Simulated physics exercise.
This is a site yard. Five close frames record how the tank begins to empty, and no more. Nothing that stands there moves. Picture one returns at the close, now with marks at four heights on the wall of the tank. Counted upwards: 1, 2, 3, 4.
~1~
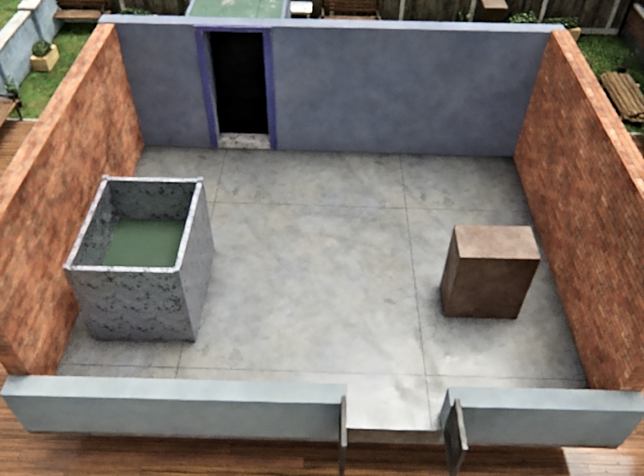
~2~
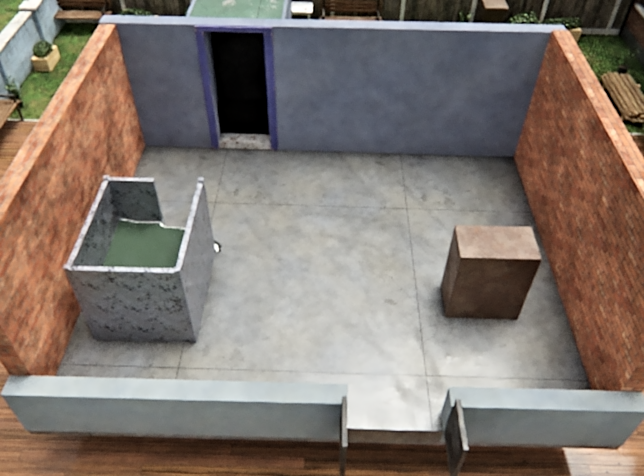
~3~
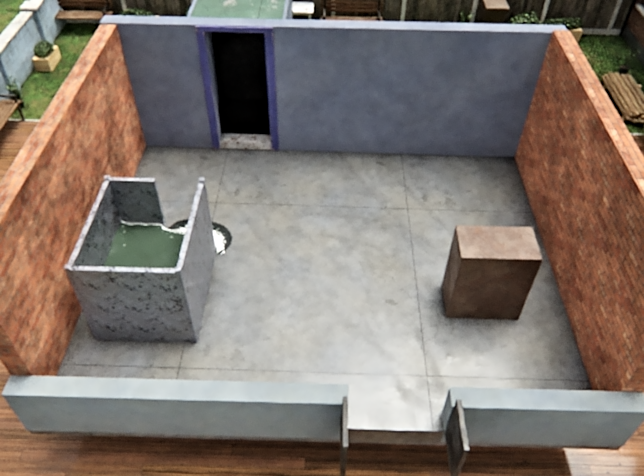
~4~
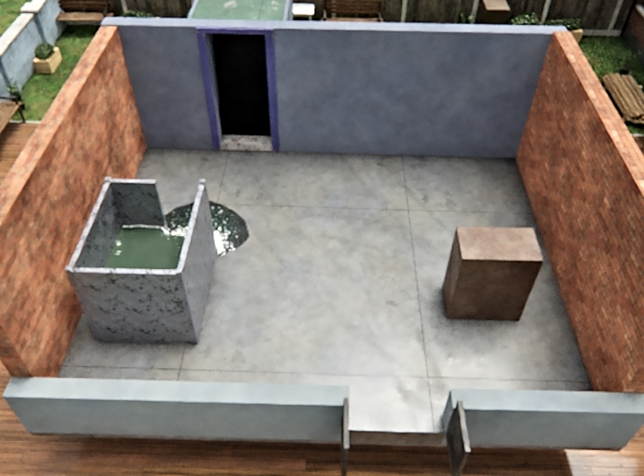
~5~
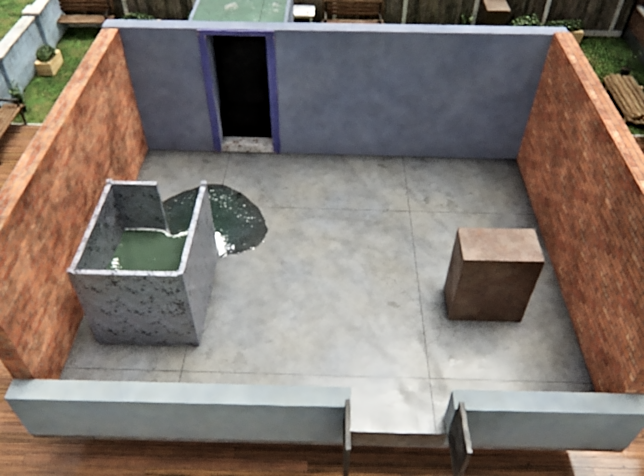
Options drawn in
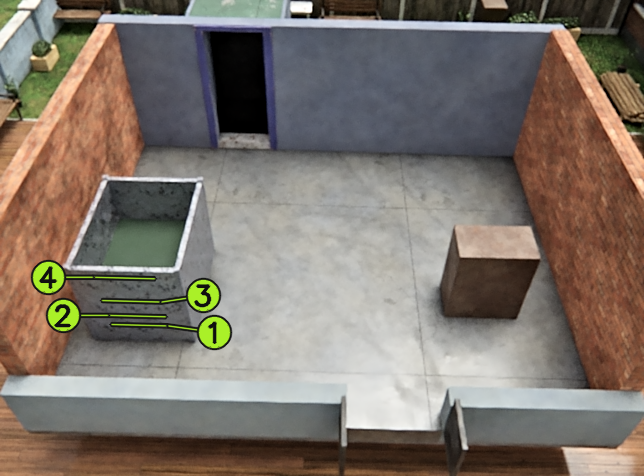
A square grey stone tank of green water stands at the left of a walled concrete yard, seen from high above the low front wall. Brick walls flank the yard, a blue-framed dark doorway opens in the blue-grey back wall, a brown block sits at right, and a gate stands open in front. A gap appears in the tank's back right corner, and water spreads rightward across the floor in a widening, glinting dark green pool.
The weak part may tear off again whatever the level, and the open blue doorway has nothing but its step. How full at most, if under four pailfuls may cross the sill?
It is 2.
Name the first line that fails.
3 it is.
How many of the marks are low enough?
Two.
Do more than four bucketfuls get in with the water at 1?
No.
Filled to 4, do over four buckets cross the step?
Yes.
On the marked copy, 1 at (139, 325); 2 at (136, 316); 3 at (131, 301); 4 at (123, 278); from the bottom up 1, 2, 3, 4.
If 1 is chosen, nothing gets over.
If 2 is chosen, a bucket or two gets in.
If 3 is chosen, about 10 bucketfuls get in.
If 4 is chosen, dozens of bucketfuls pour in.
